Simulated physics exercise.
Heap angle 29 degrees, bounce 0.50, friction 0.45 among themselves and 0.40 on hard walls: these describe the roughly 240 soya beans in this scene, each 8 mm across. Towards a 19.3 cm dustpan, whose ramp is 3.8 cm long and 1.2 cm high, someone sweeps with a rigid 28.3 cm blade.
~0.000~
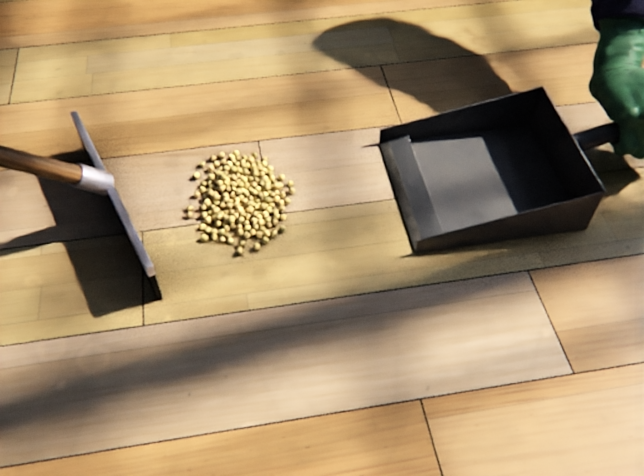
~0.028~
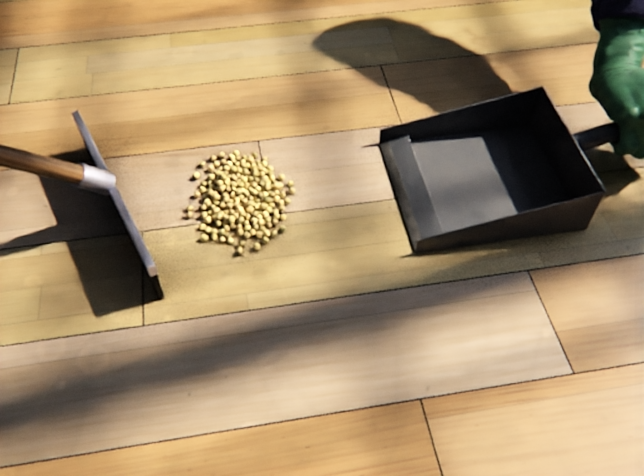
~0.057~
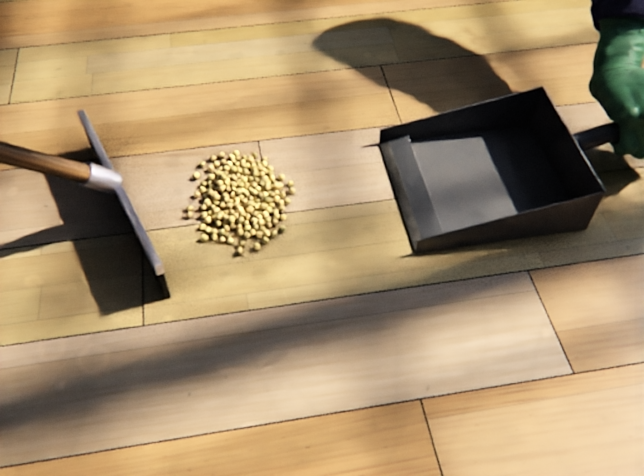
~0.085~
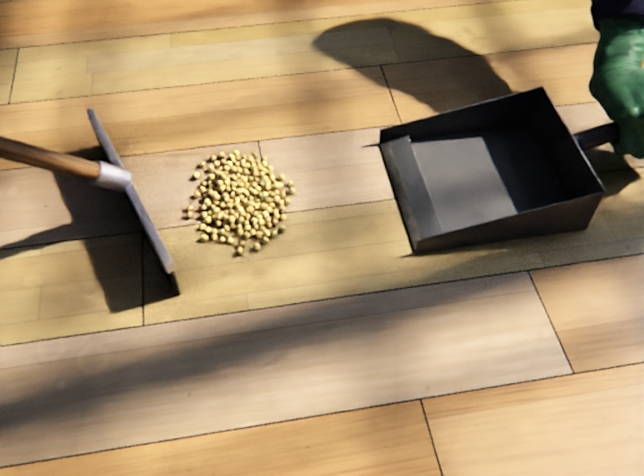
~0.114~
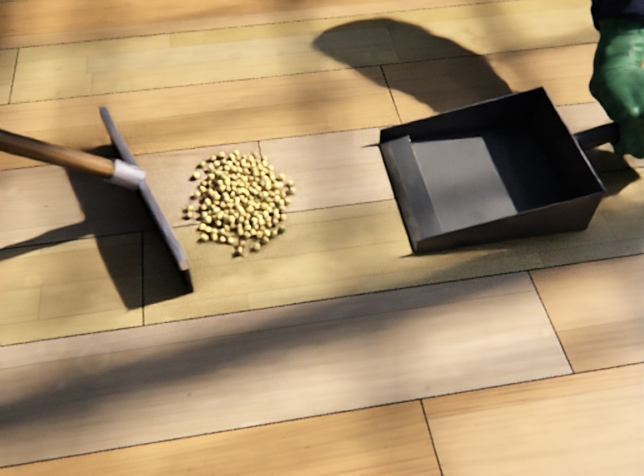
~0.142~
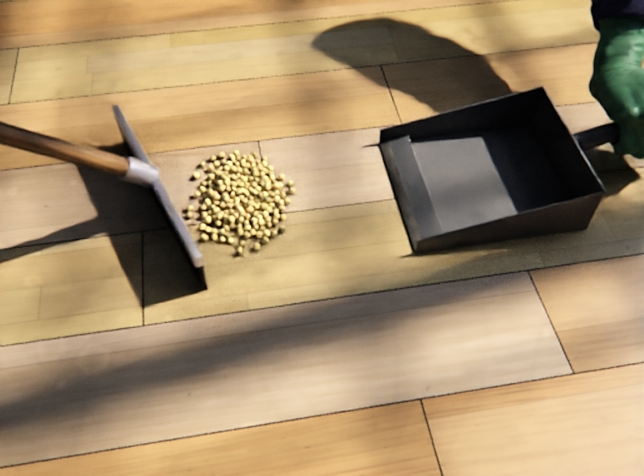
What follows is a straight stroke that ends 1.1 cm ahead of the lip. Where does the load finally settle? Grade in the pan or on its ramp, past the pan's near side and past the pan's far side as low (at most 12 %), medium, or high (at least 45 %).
Pan - low; near side - low; far side - medium.
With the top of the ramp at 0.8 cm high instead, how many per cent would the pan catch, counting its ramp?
That change would give about 5 per cent.
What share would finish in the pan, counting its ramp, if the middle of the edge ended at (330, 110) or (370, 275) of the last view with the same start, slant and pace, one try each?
Close to 10 and 0 in a hundred, in that order.
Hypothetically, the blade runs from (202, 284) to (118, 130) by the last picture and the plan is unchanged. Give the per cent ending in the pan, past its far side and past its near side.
Split: Pan = 0, far = 15, near = 5.
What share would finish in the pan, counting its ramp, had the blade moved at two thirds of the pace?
Share: About 5 %.
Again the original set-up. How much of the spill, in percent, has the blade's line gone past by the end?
0 %.
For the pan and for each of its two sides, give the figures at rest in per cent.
In per cent: Pan 5; near side 0; far side 35.
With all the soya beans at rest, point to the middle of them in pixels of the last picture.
Roughly pixel (372, 156).
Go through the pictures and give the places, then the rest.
Blade from (150, 270) to (76, 120), moved 0.0 cm, 0 of the pieces shifted so far; middle of the pieces at (243, 197); pan at (491, 182), in the first frame.
Blade from (152, 270) to (78, 120), moved 0.2 cm, 0 of the pieces shifted so far; middle of the pieces at (243, 197), in the second frame.
Blade from (159, 269) to (84, 119), moved 0.9 cm, 0 of the pieces shifted so far; middle of the pieces at (243, 197), in the third frame.
Blade from (169, 267) to (92, 118), moved 2.1 cm, 0 of the pieces shifted so far; middle of the pieces at (243, 197), in the fourth frame.
Blade from (184, 264) to (105, 116), moved 3.6 cm, 0 of the pieces shifted so far; middle of the pieces at (243, 197), in the fifth frame.
Blade from (198, 261) to (117, 114), moved 5.2 cm, 0 of the pieces shifted so far; middle of the pieces at (243, 197); pan at (491, 182). The blade's pace is about 0.57 m/s, heading 4 degrees away from the viewer's side, in the sixth frame.
Then, at 0.36 s, middle of the blade 18 cm from the lip; 0 % over the lip, far side 15 %, near side 0 %.
Then, at 0.50 s, middle of the blade 10 cm from the lip; 0 % over the lip, far side 30 %, near side 0 %.
After 0.77 s, middle of the blade 6 cm from the lip; 5 % over the lip, far side 35 %, near side 0 %.
In the end, at 1.4 s, pan 5 %, near side 0 %, far side 35 %, in front of the lip or behind the blade 60 %.
